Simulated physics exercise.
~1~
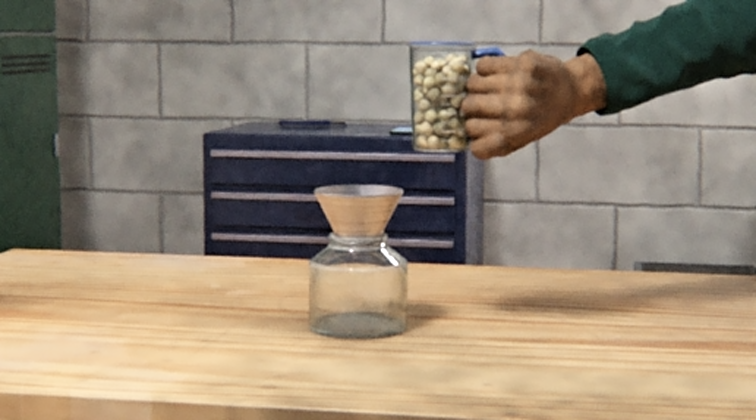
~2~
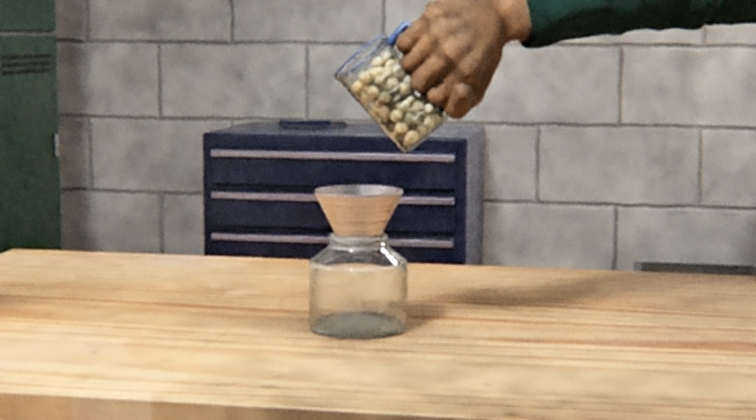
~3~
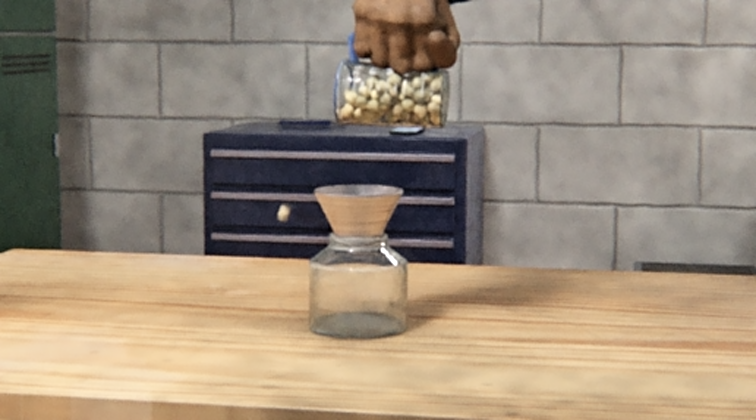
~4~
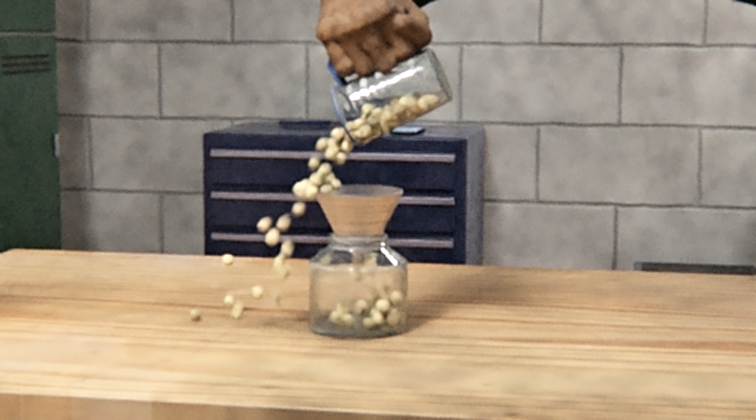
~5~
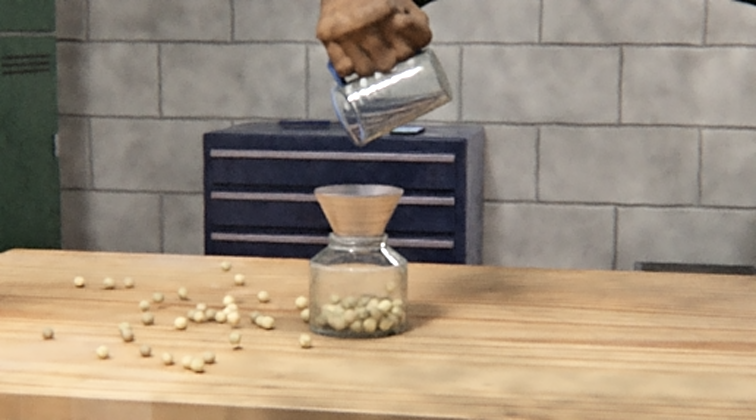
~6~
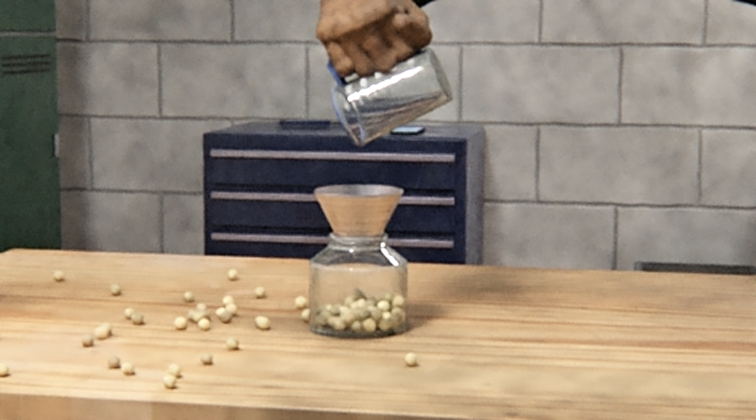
A hand in a green sleeve moved a clear cup of pale round nuts left and tipped it over a funnel in a glass jar; many dropped inside, but others missed and scattered across the wooden table, leaving the cup empty and the jar partly filled.
